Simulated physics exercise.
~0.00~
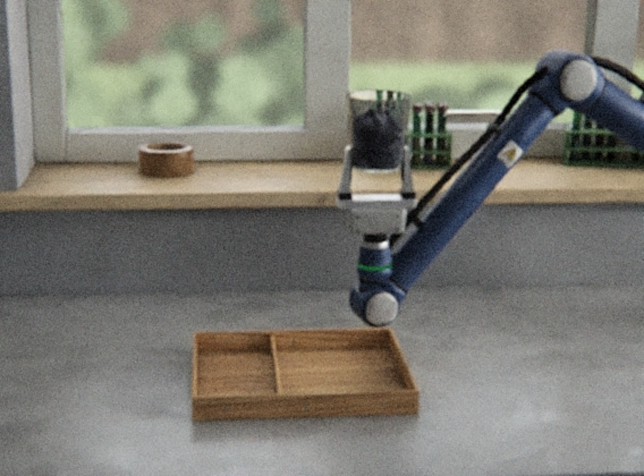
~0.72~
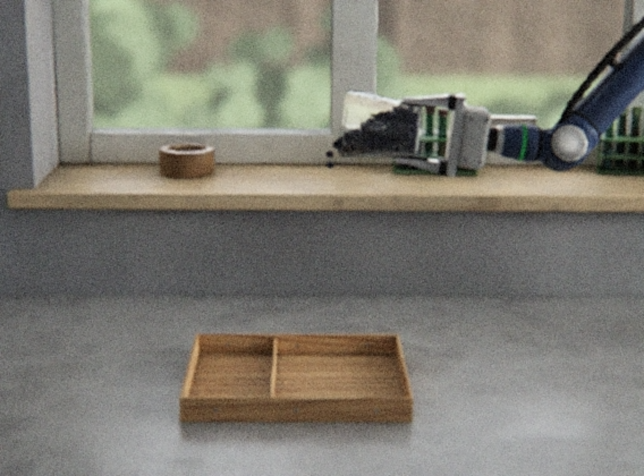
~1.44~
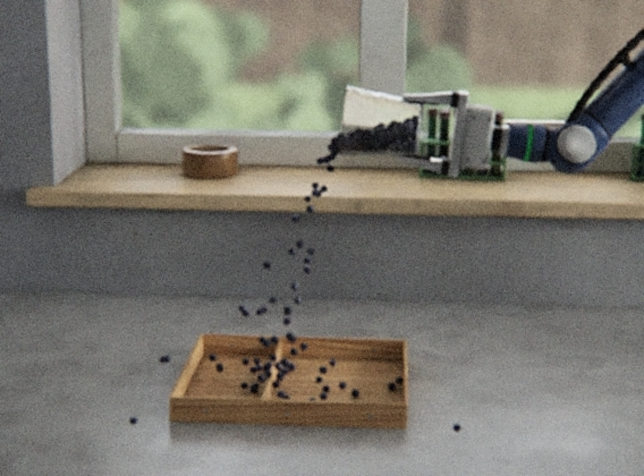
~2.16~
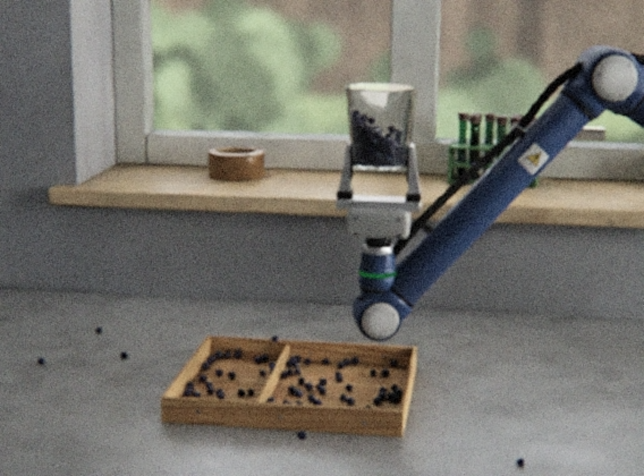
The clip shows a blue robot arm holding a clear tumbler of dark beads above a divided wooden tray near a window. It tips the tumbler, spilling beads into both tray sections and onto the table, then stands it upright with many beads still inside.
